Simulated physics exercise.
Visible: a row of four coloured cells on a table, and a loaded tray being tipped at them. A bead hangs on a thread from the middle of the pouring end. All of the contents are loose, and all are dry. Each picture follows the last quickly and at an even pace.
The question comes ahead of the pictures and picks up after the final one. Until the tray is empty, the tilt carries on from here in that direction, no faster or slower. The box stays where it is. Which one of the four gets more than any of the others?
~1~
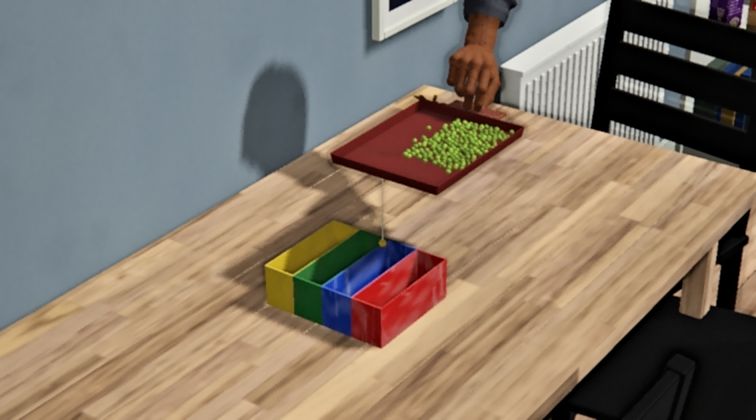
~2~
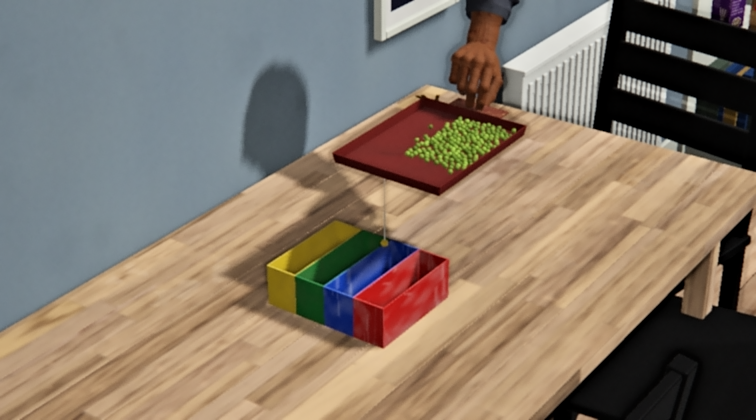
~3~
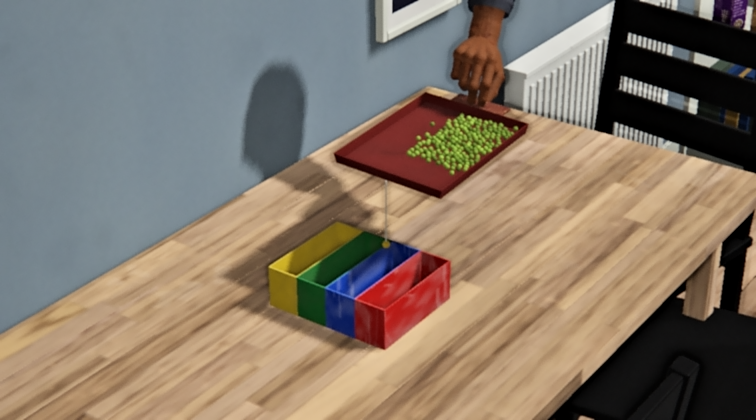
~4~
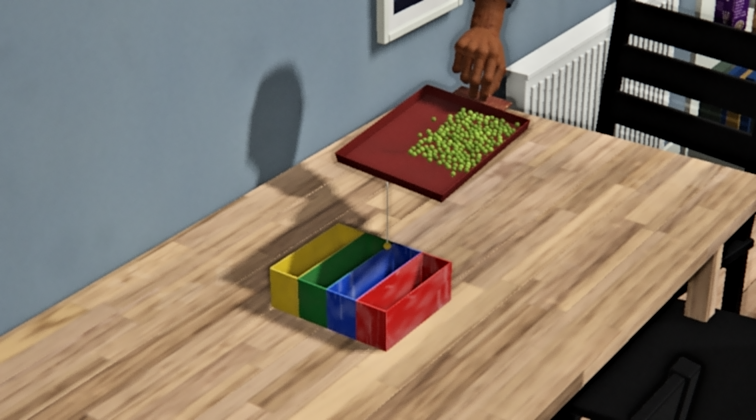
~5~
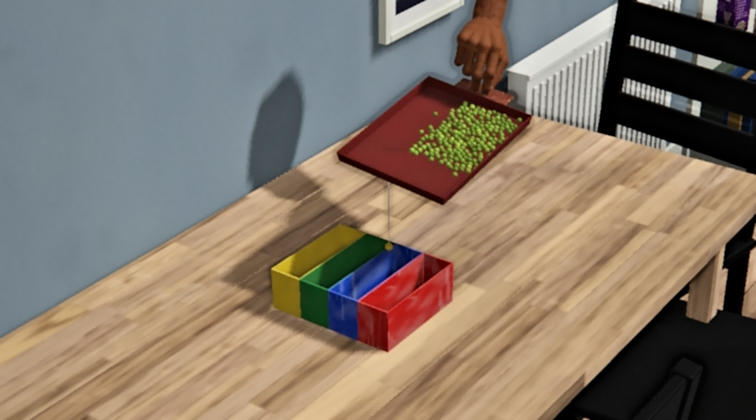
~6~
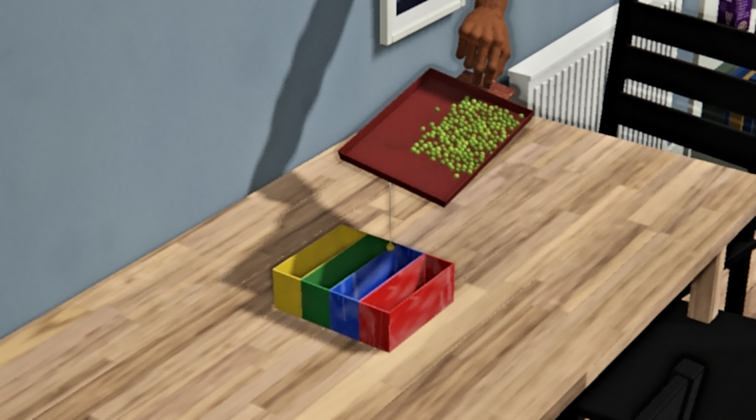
Most: Red.
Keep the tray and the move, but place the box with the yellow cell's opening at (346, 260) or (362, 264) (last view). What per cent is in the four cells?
It would be roughly 100 per cent in the first placement and roughly 100 per cent in the second.
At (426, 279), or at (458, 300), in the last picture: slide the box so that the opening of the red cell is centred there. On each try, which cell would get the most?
Case 1 - the red cell; case 2 - the blue cell.
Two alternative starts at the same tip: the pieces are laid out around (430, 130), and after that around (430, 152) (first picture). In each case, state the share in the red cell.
The first gives 60 %, the second 70 %.
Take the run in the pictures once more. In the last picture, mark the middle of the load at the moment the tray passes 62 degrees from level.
Centre estimate: (443, 181).
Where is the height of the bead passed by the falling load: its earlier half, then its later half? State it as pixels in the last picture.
First close to (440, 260), next close to (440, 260).
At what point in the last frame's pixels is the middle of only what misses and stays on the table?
At about (466, 334).
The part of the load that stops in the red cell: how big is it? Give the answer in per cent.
About 60 %.
Shortly afterwards, tray tipped steeply; all but a few on the tray; only a few in the red cell; only a few falling or outside the box.
Next, tray tipped past a quarter turn; a little on the tray; near half in the red cell; only a few in the blue cell; near a third falling or outside the box.
Some moments later, tray tipped past a quarter turn; near two thirds in the red cell; only a few in the blue cell; near a third falling or outside the box.
In the end, tray tipped past a quarter turn; near two thirds in the red cell; only a few in the blue cell; none at all in the green cell; none at all in the yellow cell; near a third outside the box.
